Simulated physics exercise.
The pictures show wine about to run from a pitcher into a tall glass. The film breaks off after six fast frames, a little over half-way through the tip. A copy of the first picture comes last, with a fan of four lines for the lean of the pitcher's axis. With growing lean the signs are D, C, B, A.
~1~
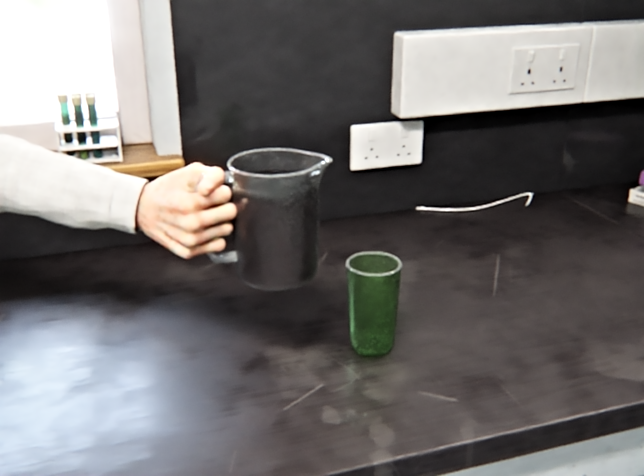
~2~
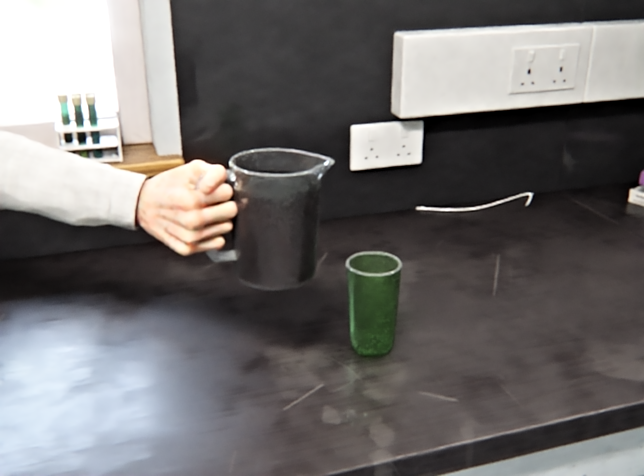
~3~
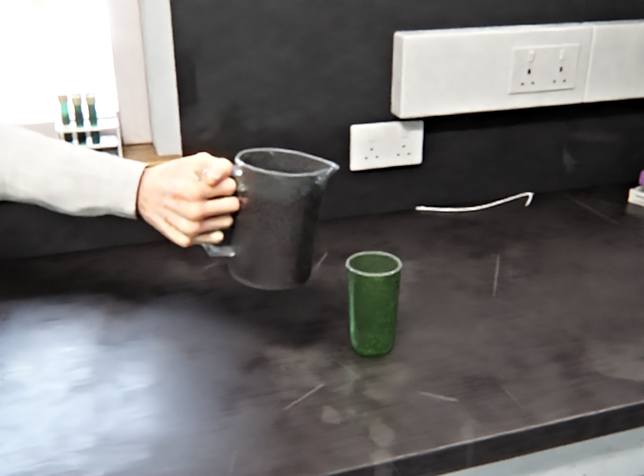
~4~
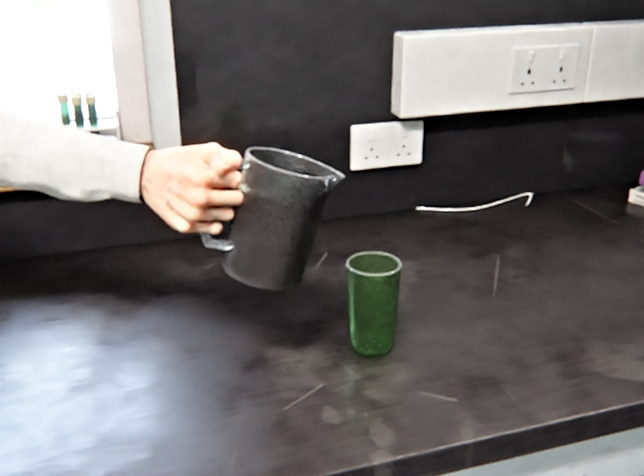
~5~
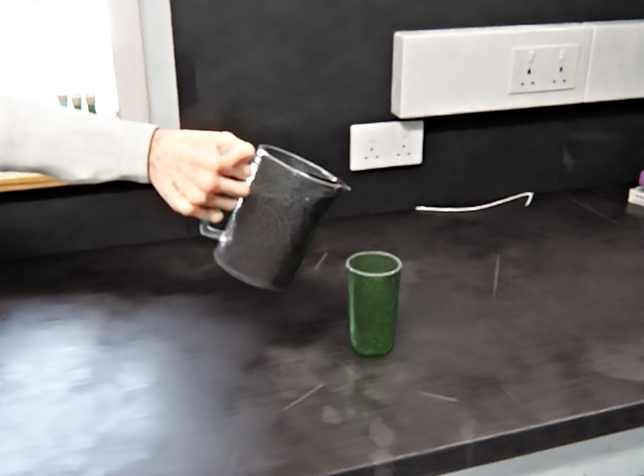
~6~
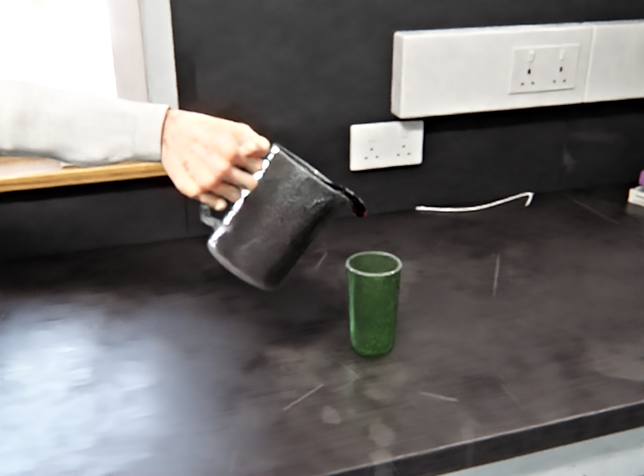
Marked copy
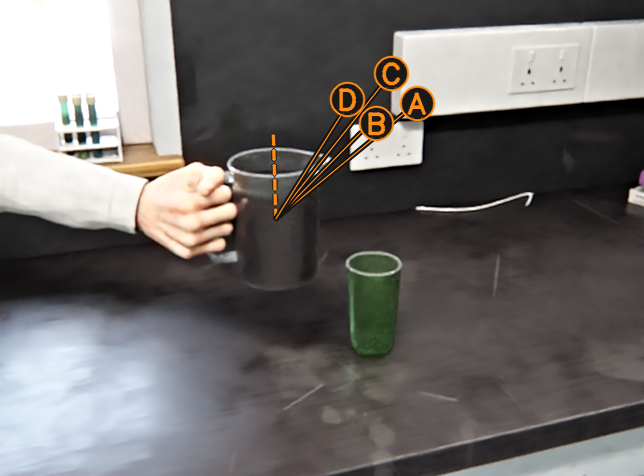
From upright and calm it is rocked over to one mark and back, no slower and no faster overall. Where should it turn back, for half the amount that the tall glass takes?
B works best here.
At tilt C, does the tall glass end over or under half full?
Under.
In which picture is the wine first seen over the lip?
In picture 6.
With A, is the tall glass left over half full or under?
Over half.
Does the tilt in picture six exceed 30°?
Yes, it does.
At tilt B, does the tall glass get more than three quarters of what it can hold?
No, it does not.
On the marked copy, A at (403, 113); B at (360, 132); C at (380, 86); D at (340, 115).
With A, the tall glass ends with about 70 % of what it can hold.
With B, the tall glass ends with about 49 % of what it can hold.
With C, the tall glass ends with about 33 % of what it can hold.
With D, the tall glass ends with about 18 % of what it can hold.
